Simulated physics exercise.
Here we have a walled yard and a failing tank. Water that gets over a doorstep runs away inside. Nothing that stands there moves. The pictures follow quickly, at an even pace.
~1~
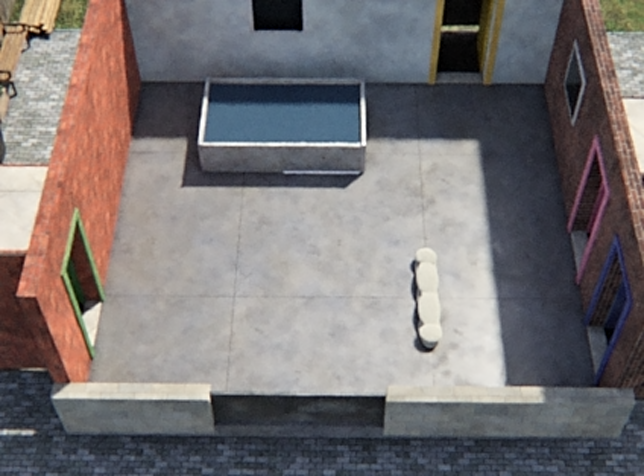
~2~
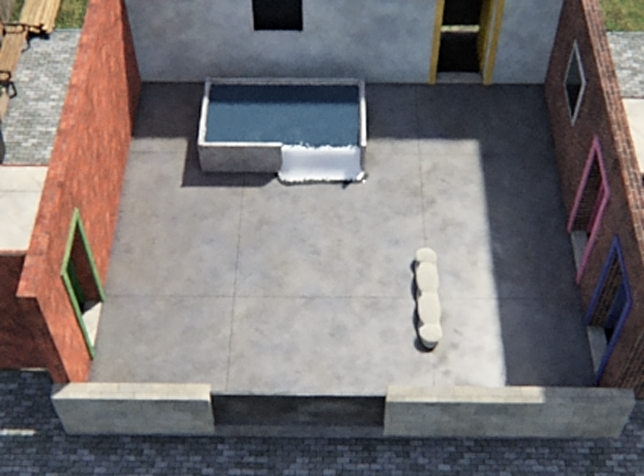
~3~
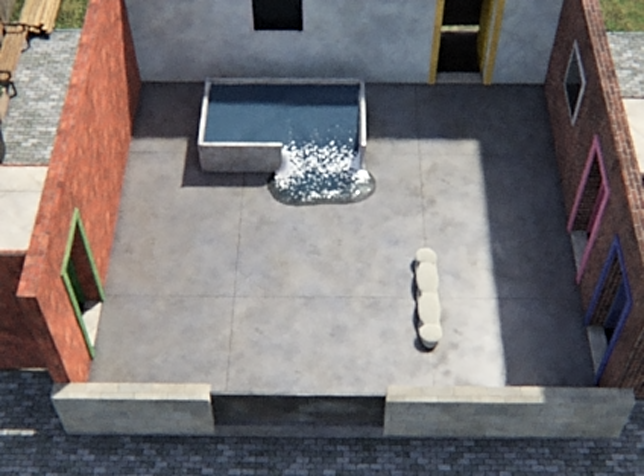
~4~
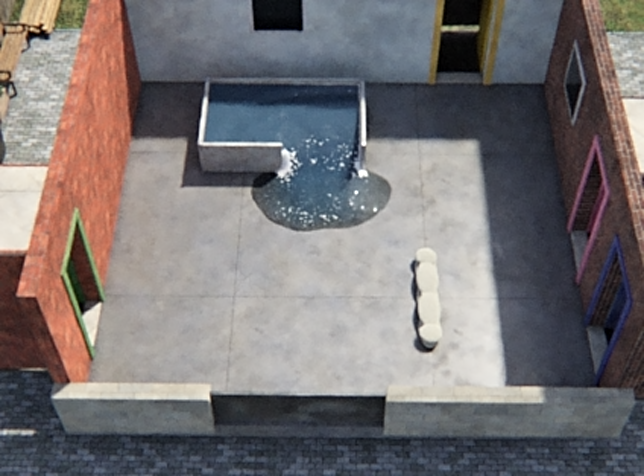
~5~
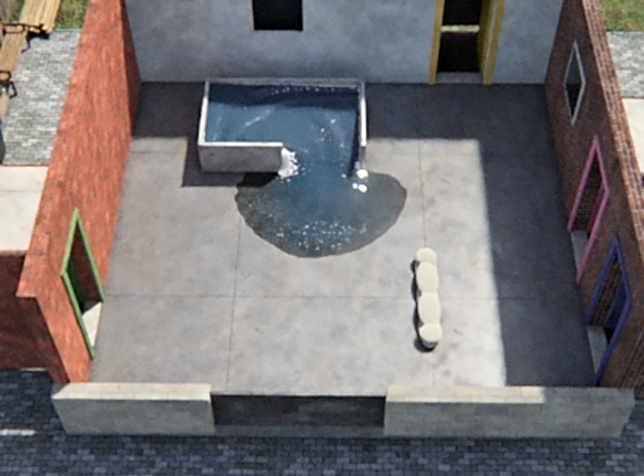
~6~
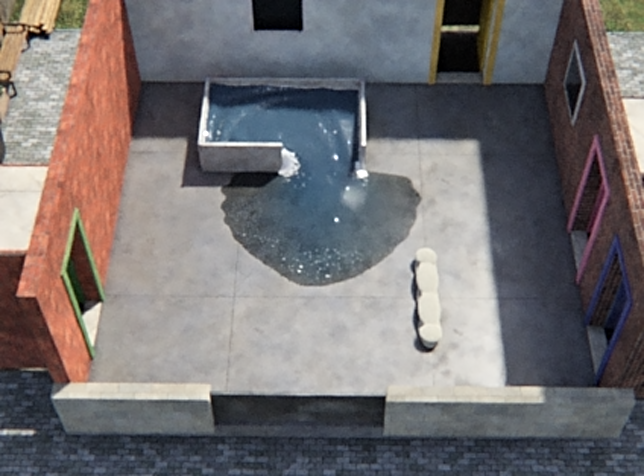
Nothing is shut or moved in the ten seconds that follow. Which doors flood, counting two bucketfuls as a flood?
One by one: The blue door takes more than that; the yellow door stays under that; the green door takes more than that; the pink door stays under that.
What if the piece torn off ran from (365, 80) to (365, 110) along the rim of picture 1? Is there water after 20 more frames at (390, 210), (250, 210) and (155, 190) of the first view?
One after the other: Dry, free of water, not flooded.
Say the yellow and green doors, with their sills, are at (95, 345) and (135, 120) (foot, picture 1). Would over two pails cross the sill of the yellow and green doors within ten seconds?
The yellow door is over; the green door takes less.
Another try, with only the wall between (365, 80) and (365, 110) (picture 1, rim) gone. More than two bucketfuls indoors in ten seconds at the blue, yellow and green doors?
My reading: The blue one lets more in, the yellow one passes that mark, the green one lets less in.
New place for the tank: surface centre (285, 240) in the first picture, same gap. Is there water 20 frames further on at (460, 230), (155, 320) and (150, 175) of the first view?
One after the other: Not flooded, under water, free of water.
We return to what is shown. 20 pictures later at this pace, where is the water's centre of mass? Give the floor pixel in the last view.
Close to (321, 255).
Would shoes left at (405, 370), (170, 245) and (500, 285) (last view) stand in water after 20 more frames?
In turn: Under water, dry, awash.
A moment on, water covers 25 % of the floor; the blue door not reached, the yellow door not reached, the green door not reached, the pink door not reached.
Next, water covers 35 % of the floor; the blue door not reached, the yellow door not reached, the green door not reached, the pink door not reached.
Then, water covers 50 % of the floor; the blue door wet at the sill, nothing in, the yellow door not reached, the green door wet at the sill, nothing in, the pink door under two buckets in.
Later, water covers 60 % of the floor; the blue door over two buckets in, the yellow door not reached, the green door over two buckets in, the pink door under two buckets in.
In the end, water covers 90 % of the floor; the blue door far over two buckets in, the yellow door not reached, the green door over two buckets in, the pink door under two buckets in.
